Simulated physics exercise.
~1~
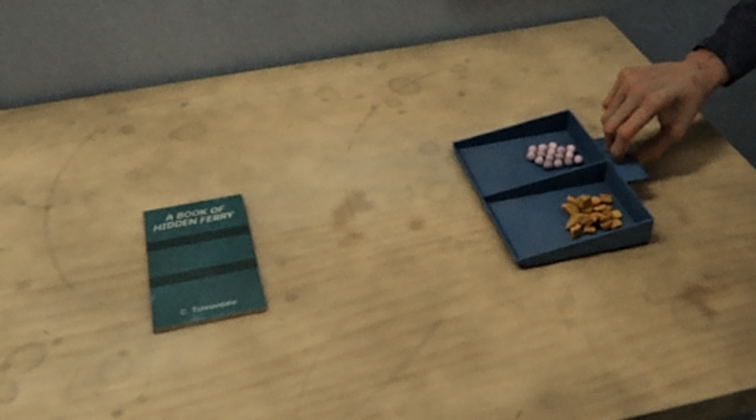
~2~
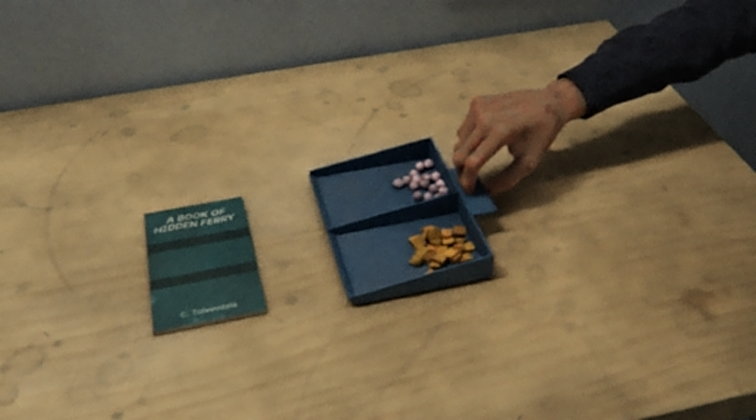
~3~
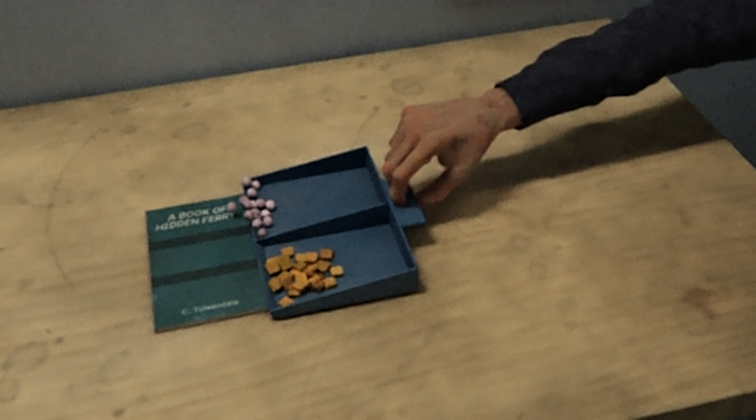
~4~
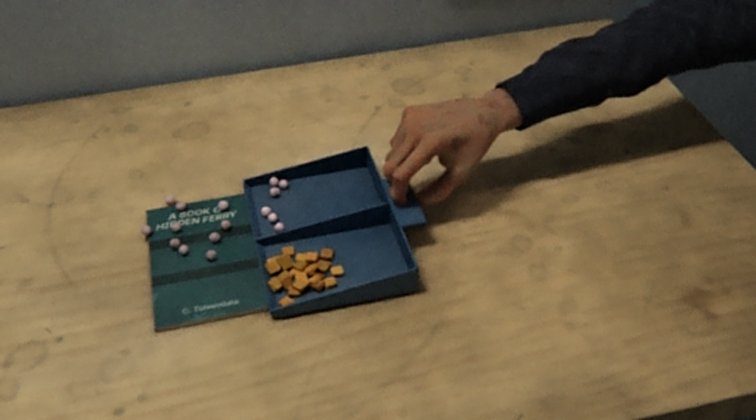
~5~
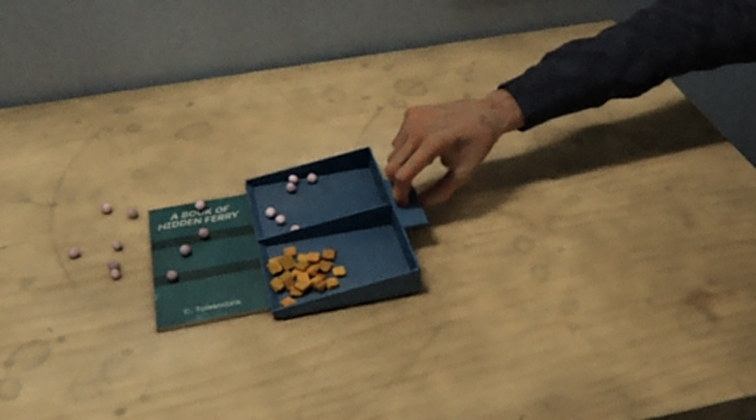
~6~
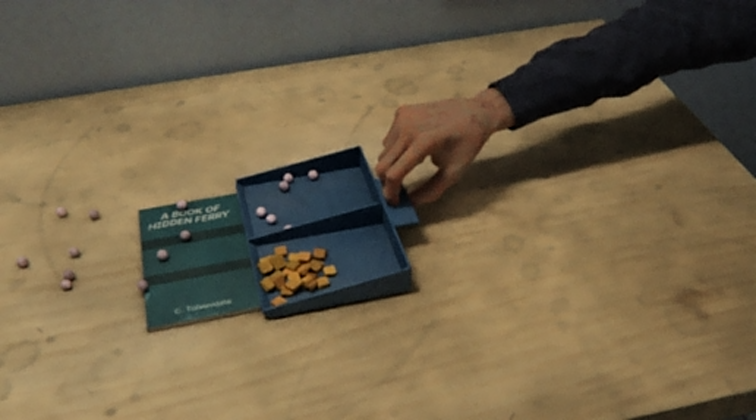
A hand slid a blue divided tray left across a wooden table until it stopped against a thin green book, and many of the small pink balls rolled out over the book and onto the table, while the orange chunks shifted forward but stayed inside.
